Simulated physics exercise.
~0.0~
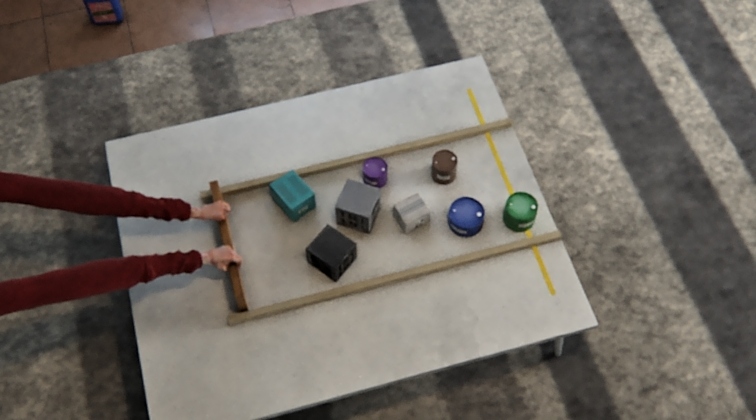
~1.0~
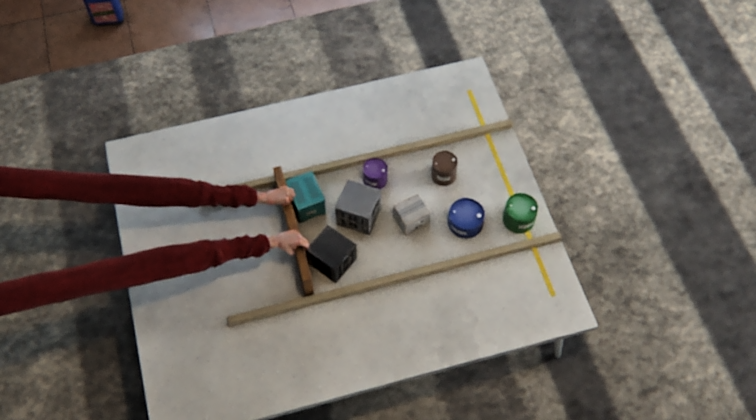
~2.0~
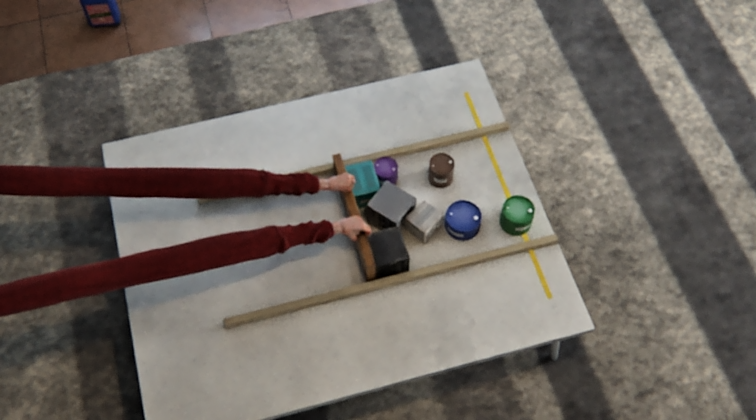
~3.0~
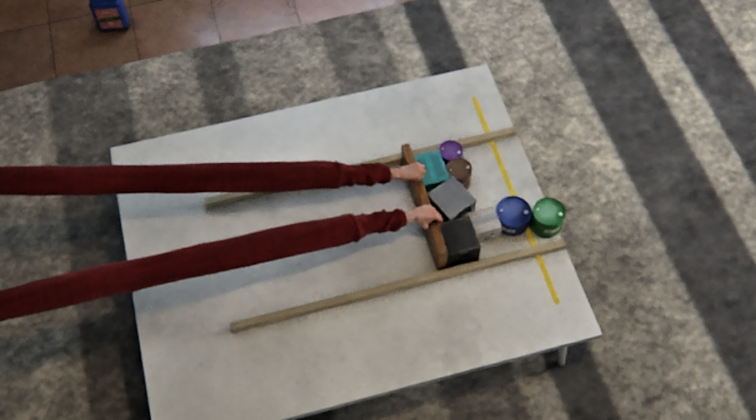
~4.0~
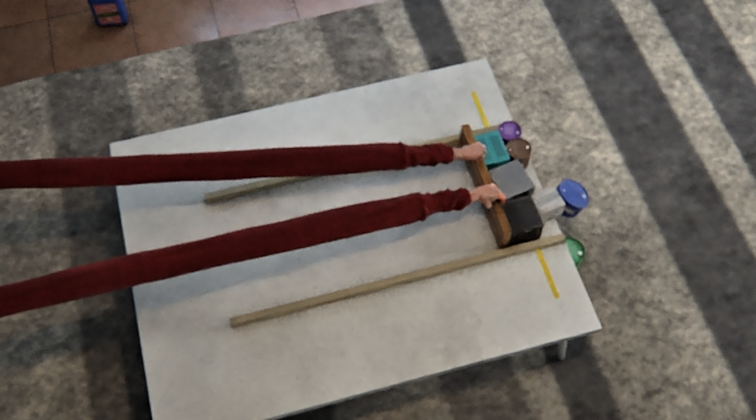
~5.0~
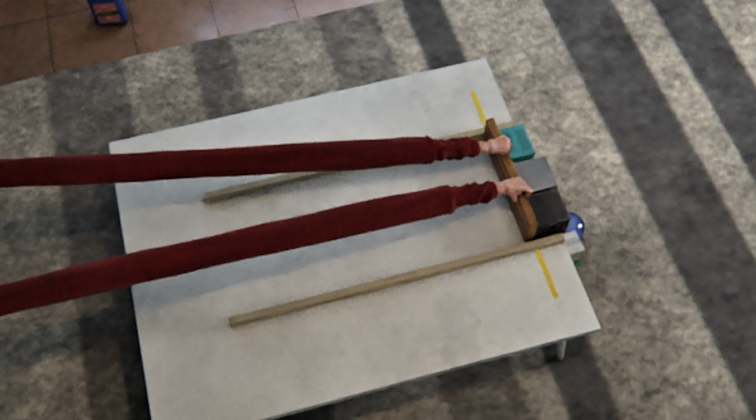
The clip opens on a pale raised table where two red-sleeved arms hold an upright wooden plank behind a jumble of blocks and rounded canisters, between two long rails. The hands push the plank right, reaching the turquoise block, then gathering the black and grey ones. The white piece and the purple, brown, blue and green canisters are shoved along toward the yellow strip. As the plank nears it, canisters crowd over the edge and begin to tip off. Finally the purple, brown, blue and green canisters and white piece go over, while the turquoise, grey and black blocks remain against the plank.
